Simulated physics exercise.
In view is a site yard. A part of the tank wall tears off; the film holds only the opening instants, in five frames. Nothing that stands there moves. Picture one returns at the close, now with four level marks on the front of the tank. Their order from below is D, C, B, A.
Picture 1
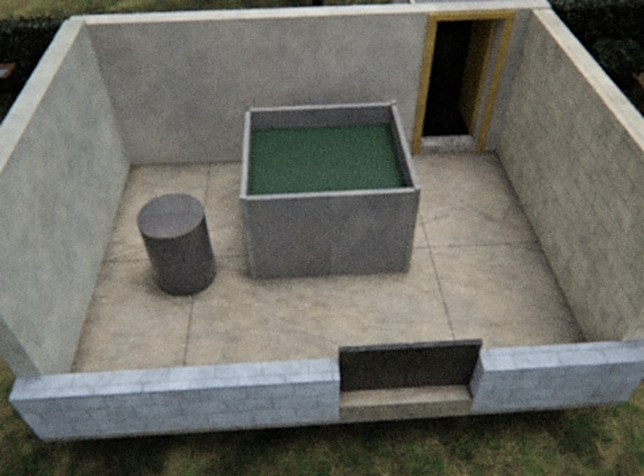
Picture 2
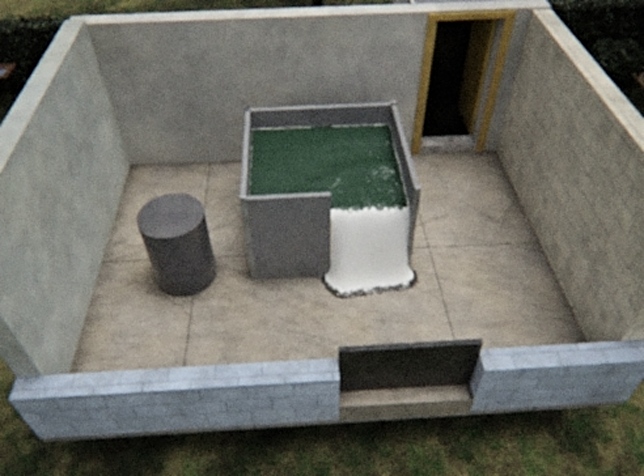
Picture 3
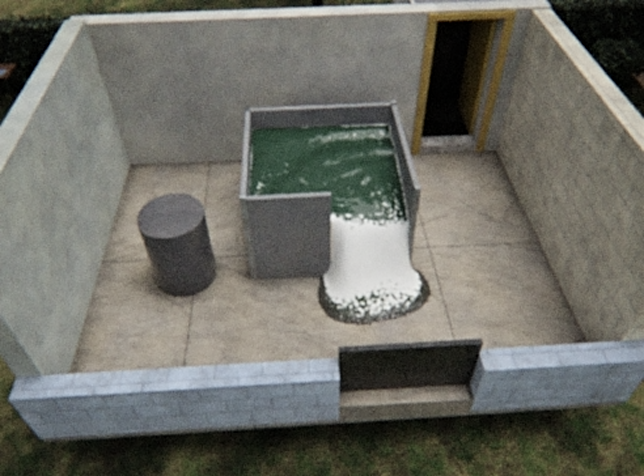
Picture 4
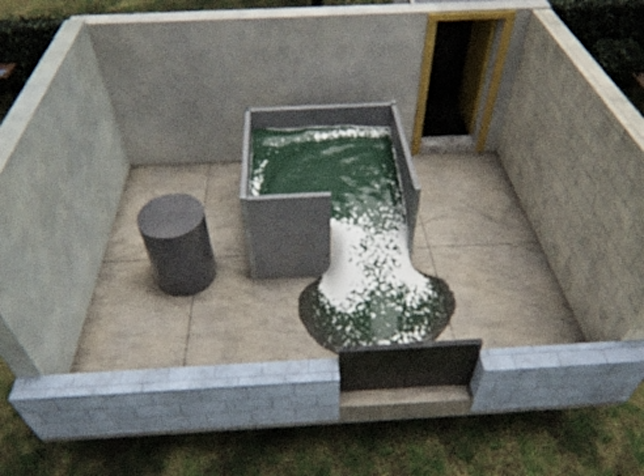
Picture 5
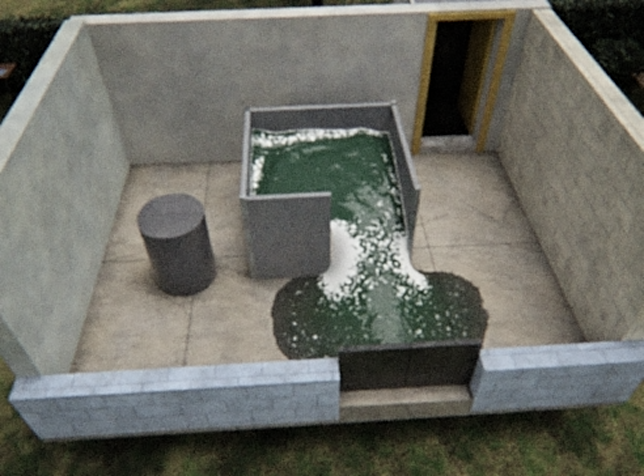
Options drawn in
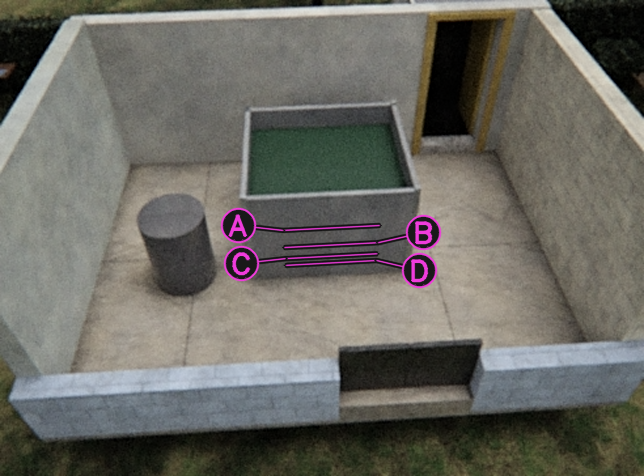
To begin with, green water lies still in a square grey tank inside a walled yard, with a cylinder to its left. Part of the tank's front opens at the right, and white, foaming water pours onto the paved floor, then spreads forward and sideways in a widening pool reaching the low front wall.
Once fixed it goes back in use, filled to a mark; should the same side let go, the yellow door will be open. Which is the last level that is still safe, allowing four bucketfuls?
The answer is level B.
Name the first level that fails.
A it is.
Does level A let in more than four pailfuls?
Yes, it does.
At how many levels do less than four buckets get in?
Three.
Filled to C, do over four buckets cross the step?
No, that is safe.
In magenta, A at (331, 227); B at (331, 245); C at (331, 256); D at (331, 262); from the bottom up D, C, B, A.
Choosing A, about 11 bucketfuls get in.
Choosing B, a splash gets over, under a bucket.
Choosing C, nothing gets over.
Choosing D, nothing gets over.
